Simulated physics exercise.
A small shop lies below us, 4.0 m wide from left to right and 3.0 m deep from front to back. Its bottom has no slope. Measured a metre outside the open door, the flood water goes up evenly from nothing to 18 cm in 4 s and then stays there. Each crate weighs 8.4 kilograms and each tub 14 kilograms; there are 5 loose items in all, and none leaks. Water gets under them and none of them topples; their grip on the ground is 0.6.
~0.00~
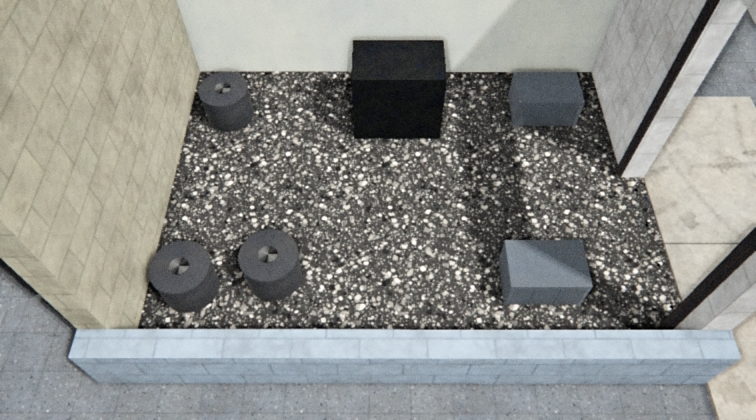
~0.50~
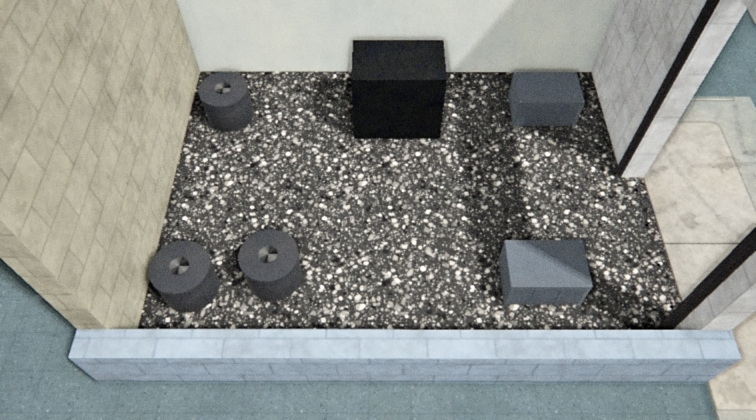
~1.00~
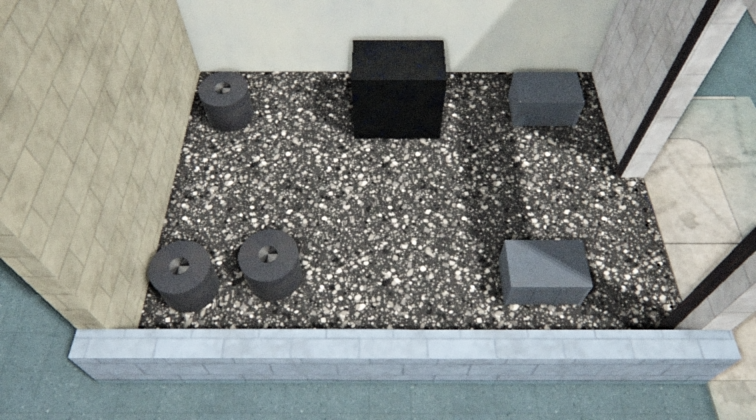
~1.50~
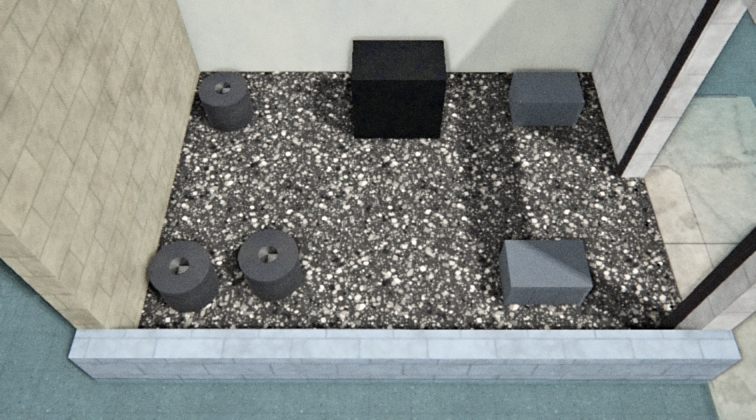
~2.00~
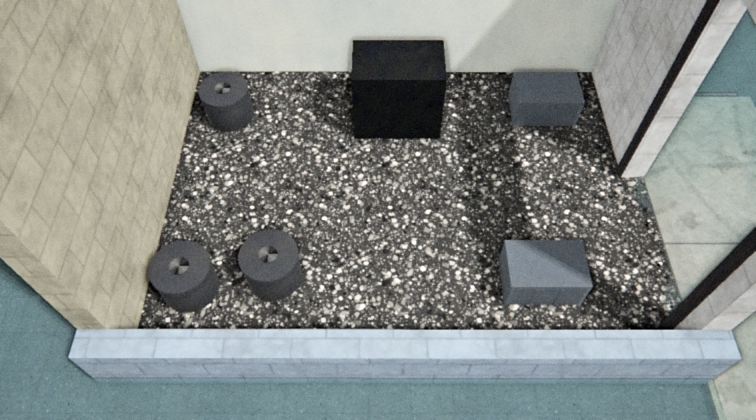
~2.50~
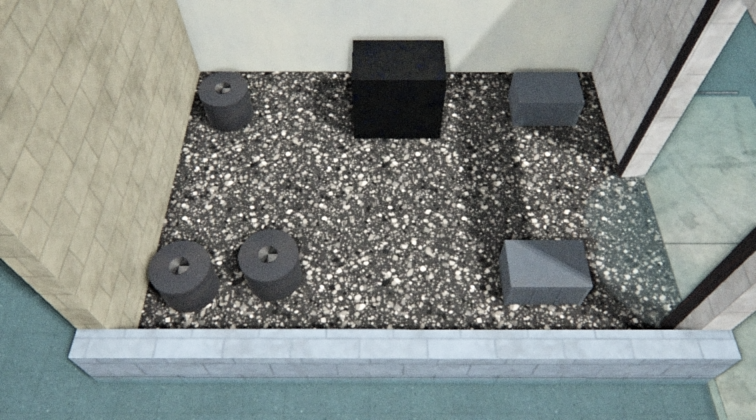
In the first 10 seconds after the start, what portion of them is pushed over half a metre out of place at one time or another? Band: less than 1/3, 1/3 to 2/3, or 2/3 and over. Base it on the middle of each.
The moved portion will sit in the middle range.
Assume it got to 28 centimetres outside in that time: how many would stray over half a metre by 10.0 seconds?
Then 5.
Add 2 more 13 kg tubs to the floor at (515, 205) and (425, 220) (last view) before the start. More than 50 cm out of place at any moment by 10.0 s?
Well, the first one tops the mark, and the second tops the mark.
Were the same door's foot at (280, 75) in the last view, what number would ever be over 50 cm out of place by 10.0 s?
The answer then is 3.
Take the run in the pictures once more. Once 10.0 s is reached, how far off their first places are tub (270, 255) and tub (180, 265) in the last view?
Respectively 40 and 30 centimetres.
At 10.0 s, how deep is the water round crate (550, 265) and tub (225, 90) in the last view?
Depths: Near 13 cm, then near 13 cm.
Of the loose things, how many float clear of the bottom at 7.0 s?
Count: 1.
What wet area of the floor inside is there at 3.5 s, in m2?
My estimate is roughly 2.0 m2.
After 3.5 s 0 of 5 are over 50 cm from their spots; 0 afloat.
After 4.5 s 0 of 5 are over 50 cm from their spots; 0 afloat.
After 7.0 s 1 of 5 are over 50 cm from their spots; 1 afloat.
After 10.0 s 2 of 5 are over 50 cm from their spots, and 2 have been at some point; 4 afloat.
